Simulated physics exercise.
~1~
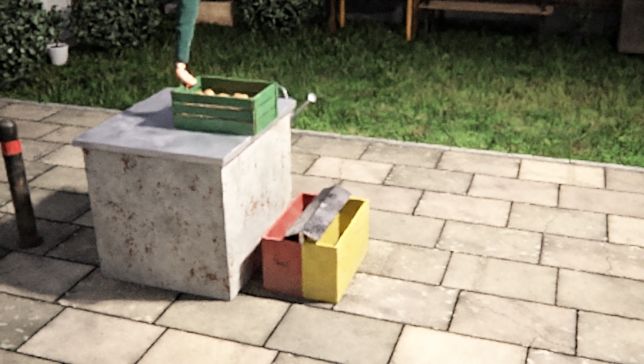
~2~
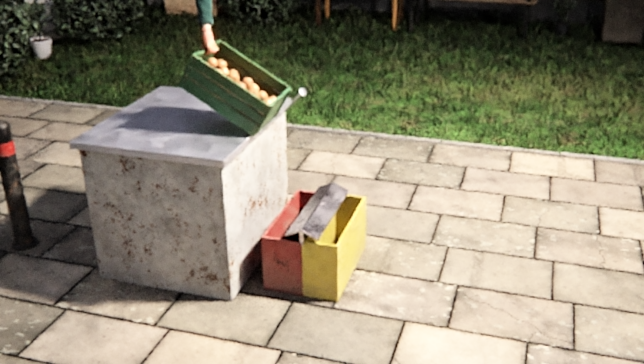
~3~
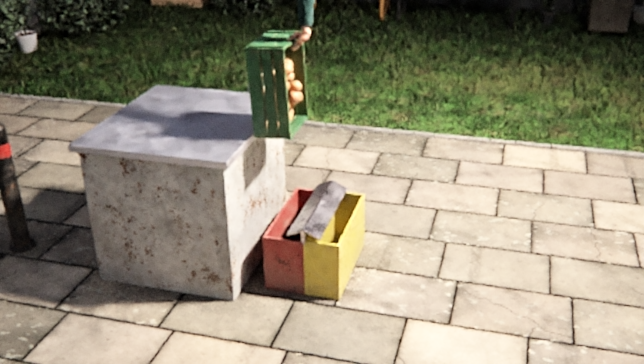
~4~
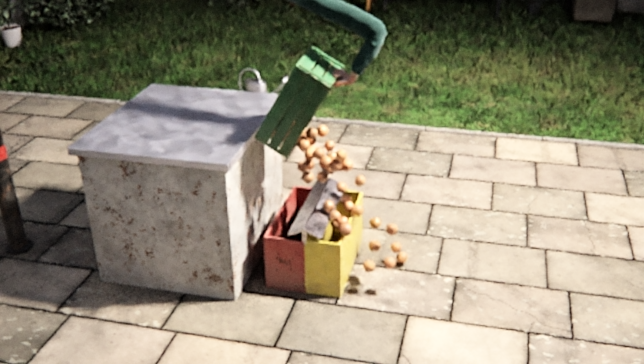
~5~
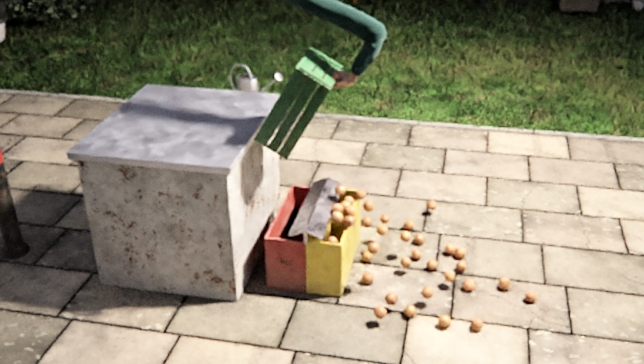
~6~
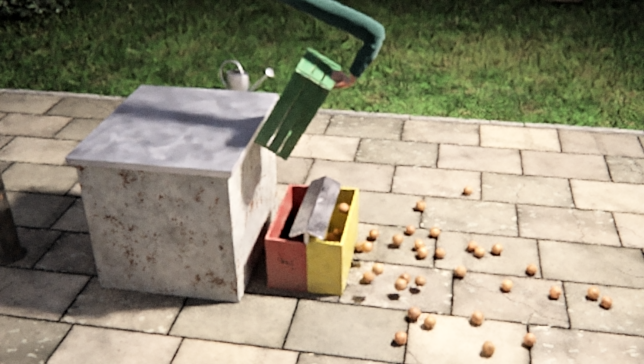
At the start, a hand reaches to a green slatted box of onions resting on a stone-like bench, with a red box and a yellow tub side by side on the paving below, a grey ridge over their shared wall. The hand lifts the green box and tips it to the right until it stands on end. It tilts further, and the onions pour down onto the ridge and the yellow tub. Many bounce off and roll away to the right across the slabs. Finally the green box hangs upturned and still, with most of the onions scattered on the ground beyond the yellow tub.
